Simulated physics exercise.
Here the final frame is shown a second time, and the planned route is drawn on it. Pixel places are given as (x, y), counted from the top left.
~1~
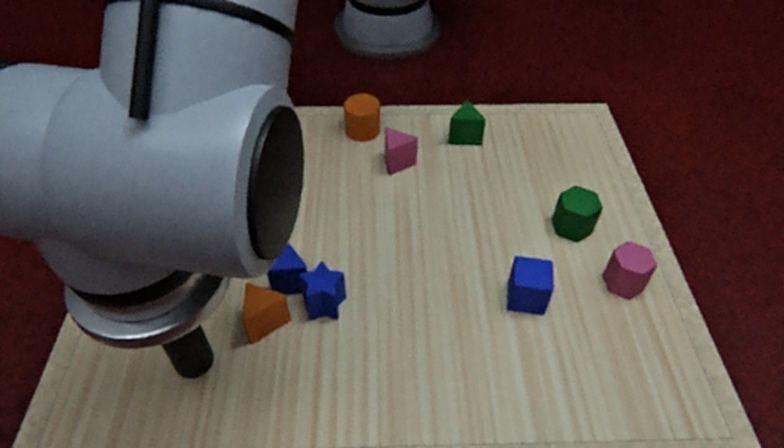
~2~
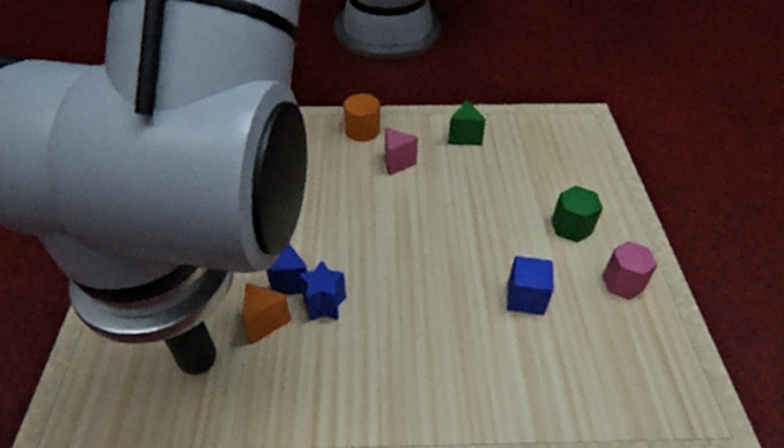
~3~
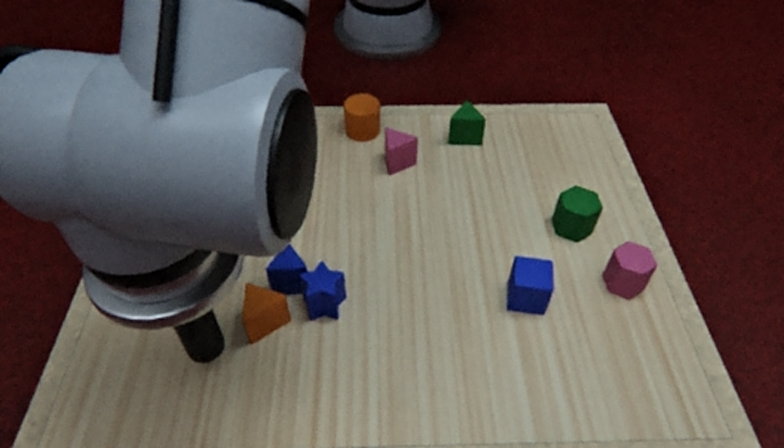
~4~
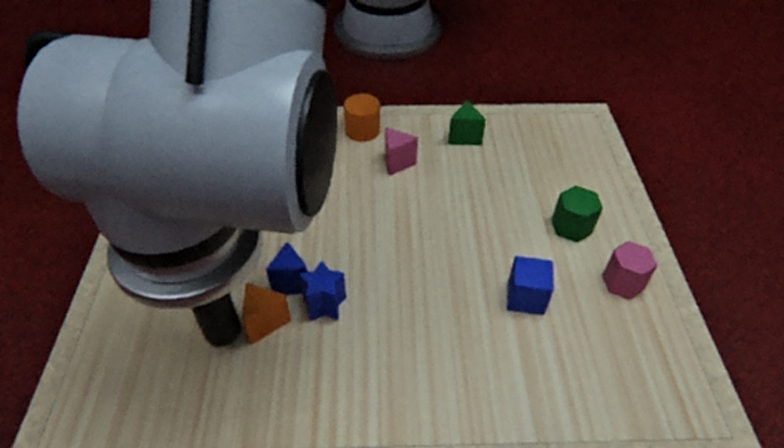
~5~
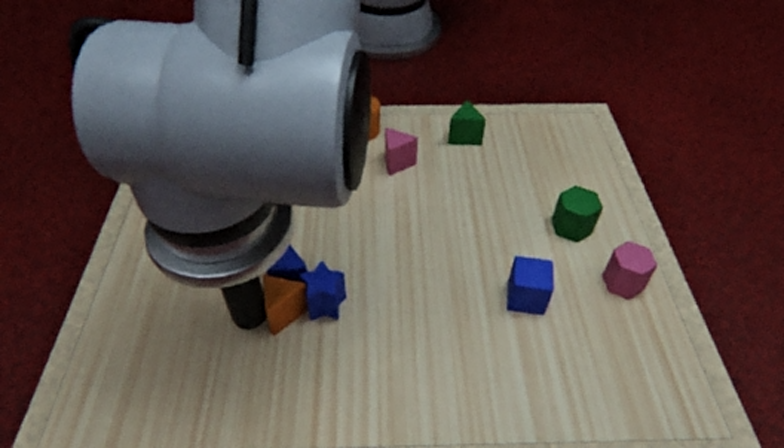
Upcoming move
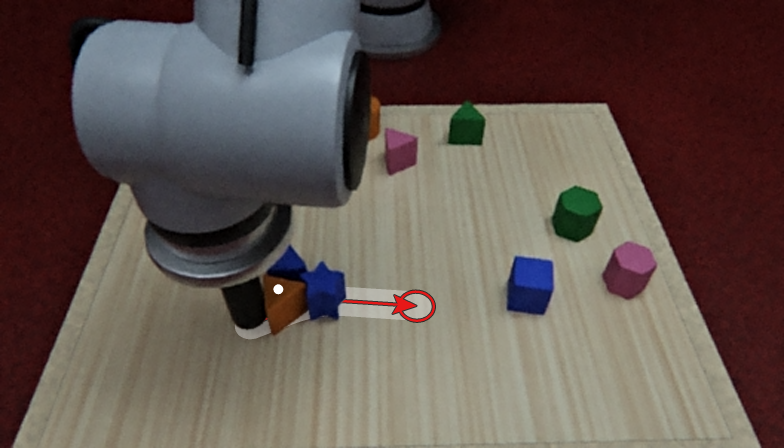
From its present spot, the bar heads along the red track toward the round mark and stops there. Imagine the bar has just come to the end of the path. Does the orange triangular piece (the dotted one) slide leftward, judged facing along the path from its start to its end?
I'd say yes.
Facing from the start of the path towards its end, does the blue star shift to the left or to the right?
To the path's left.
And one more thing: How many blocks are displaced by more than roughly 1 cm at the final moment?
My count: 2.
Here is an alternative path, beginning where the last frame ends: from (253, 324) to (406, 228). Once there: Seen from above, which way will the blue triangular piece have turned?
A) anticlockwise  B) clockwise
My answer is option A.
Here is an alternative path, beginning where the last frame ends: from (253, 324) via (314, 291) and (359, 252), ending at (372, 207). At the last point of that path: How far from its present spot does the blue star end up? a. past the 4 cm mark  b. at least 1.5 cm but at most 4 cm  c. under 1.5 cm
The correct letter is a.
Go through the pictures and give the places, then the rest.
The first frame shows lower end of the bar (195, 363), tops of blocks, orange triangular piece (258, 299), blue triangular piece (286, 259), blue star (321, 279).
The second frame shows bar (198, 359), blocks as before.
The third frame shows bar (207, 348), blocks as before.
The fourth frame shows bar (223, 332), blocks as before.
The fifth frame shows bar (250, 316), orange triangular piece (278, 289), blue triangular piece (286, 259), blue star (321, 279).
The drawn path runs from (253, 324) through (334, 301) to (417, 306); the dot is on the orange triangular piece.
The first path, step by step. One third of the way, bar (307, 296); orange triangular piece (334, 266), turned 30° anticlockwise; blue triangular piece (289, 255); blue star (368, 264), turned 35° clockwise.
Two thirds of the way, bar (363, 294); orange triangular piece (380, 255), turned 40° anticlockwise; blue triangular piece (289, 255); blue star (411, 257), turned 25° clockwise.
At the end, bar (417, 298); orange triangular piece (393, 252), turned 65° anticlockwise; blue triangular piece (289, 255); blue star (433, 251), turned 20° anticlockwise.
